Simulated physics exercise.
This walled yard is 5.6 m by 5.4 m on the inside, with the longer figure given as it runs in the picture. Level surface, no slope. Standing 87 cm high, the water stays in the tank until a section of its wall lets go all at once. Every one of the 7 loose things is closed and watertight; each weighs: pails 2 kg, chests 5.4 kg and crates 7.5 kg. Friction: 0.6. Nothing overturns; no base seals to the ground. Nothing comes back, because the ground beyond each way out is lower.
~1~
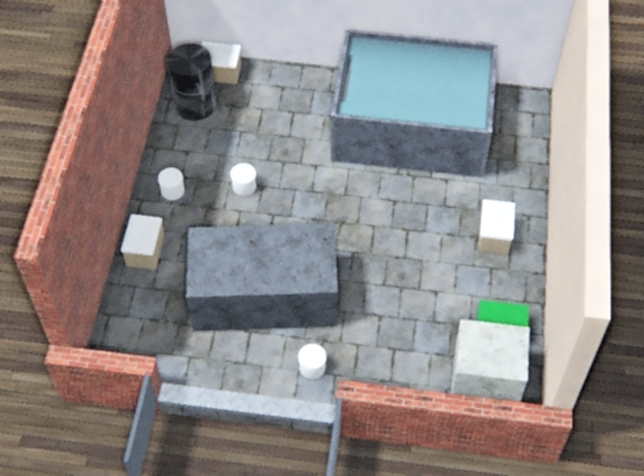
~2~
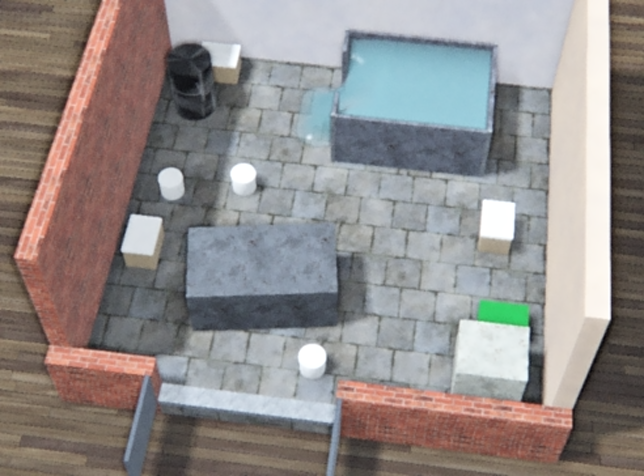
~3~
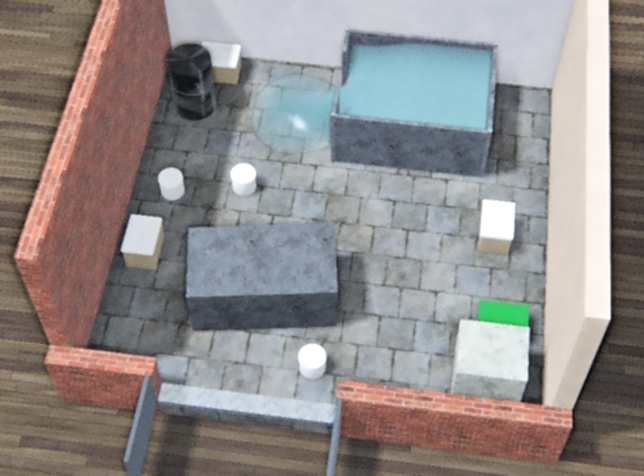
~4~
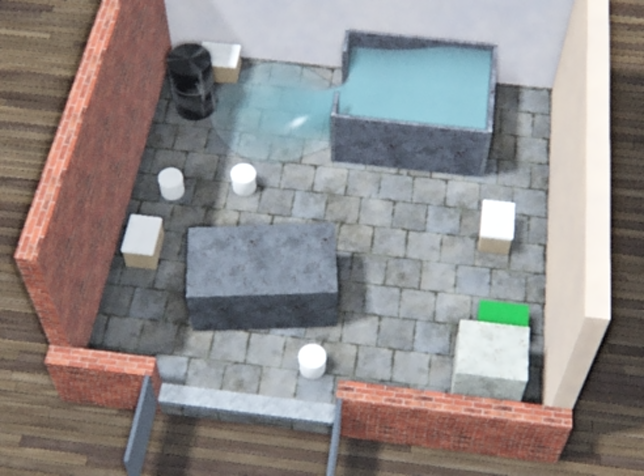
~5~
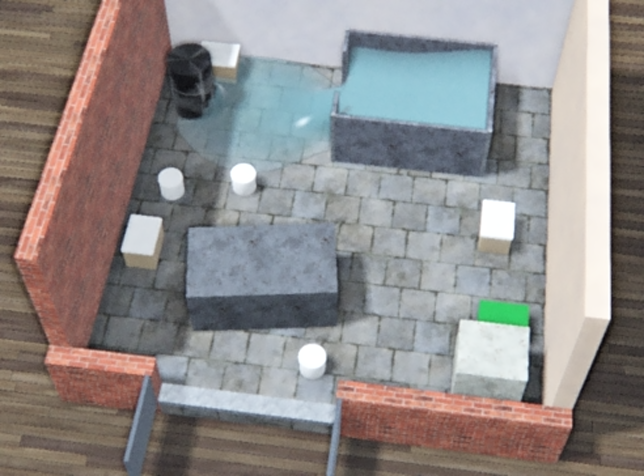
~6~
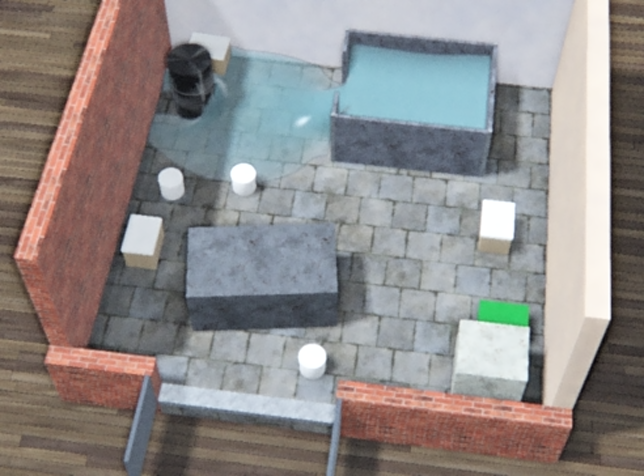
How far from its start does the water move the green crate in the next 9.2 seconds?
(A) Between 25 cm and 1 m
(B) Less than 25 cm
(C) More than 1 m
Answer: B.
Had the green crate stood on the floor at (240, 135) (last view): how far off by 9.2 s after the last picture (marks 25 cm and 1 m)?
What happens is that it covers a big distance.
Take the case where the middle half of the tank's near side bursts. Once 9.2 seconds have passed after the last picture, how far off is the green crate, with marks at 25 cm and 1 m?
In that case the green crate ends far away.
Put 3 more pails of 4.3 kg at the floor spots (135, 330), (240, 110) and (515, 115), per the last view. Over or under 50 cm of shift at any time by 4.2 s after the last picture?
One by one: Beyond the mark, beyond the mark, below the mark.
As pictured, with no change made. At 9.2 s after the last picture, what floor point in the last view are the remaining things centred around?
Centre of the remaining things: Roughly (433, 217).
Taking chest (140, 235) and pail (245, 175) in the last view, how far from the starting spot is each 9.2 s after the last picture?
The first is gone out, the second sits 400 cm from its start.
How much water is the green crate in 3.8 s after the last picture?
Depth approx. 0 cm.
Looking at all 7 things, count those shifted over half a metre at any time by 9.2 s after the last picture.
It works out to 5.
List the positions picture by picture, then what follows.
In the first frame, the green crate at (504, 317), on the bottom; water covers 2.9 m2; 0 of 7 have shifted.
In the second frame, the green crate at (504, 317), on the bottom; water covers 3.5 m2; 0 of 7 have shifted.
In the third frame, the green crate at (504, 317) rests on the ground; water covers 4.3 m2; 0 of 7 have shifted.
In the fourth frame, the green crate at (504, 317) rests on the ground; 5.5 m2 under water; 0 of 7 have shifted.
In the fifth frame, the green crate at (504, 317) rests on the ground; water covers 6.5 m2; 0 of 7 have shifted.
In the sixth frame, the green crate at (504, 317), on the bottom; water covers 7.6 m2; 1 of 7 have shifted.
Then, 1.2 s after the last picture the green crate is near (504, 317), 0.0 m from its start, aground; 0 of 7 are out; 2 afloat.
Then, 3.8 s after the last picture the green crate is near (504, 317), 0.0 m from its start, aground; 2 of 7 are out; 1 afloat.
Then, 6.2 s after the last picture the green crate is near (504, 317), 0.0 m from its start, aground; 2 of 7 are out; 4 afloat.
Then, 9.2 s after the last picture the green crate is near (514, 315), 0.1 m from its start, afloat; 2 of 7 are out; 5 afloat.
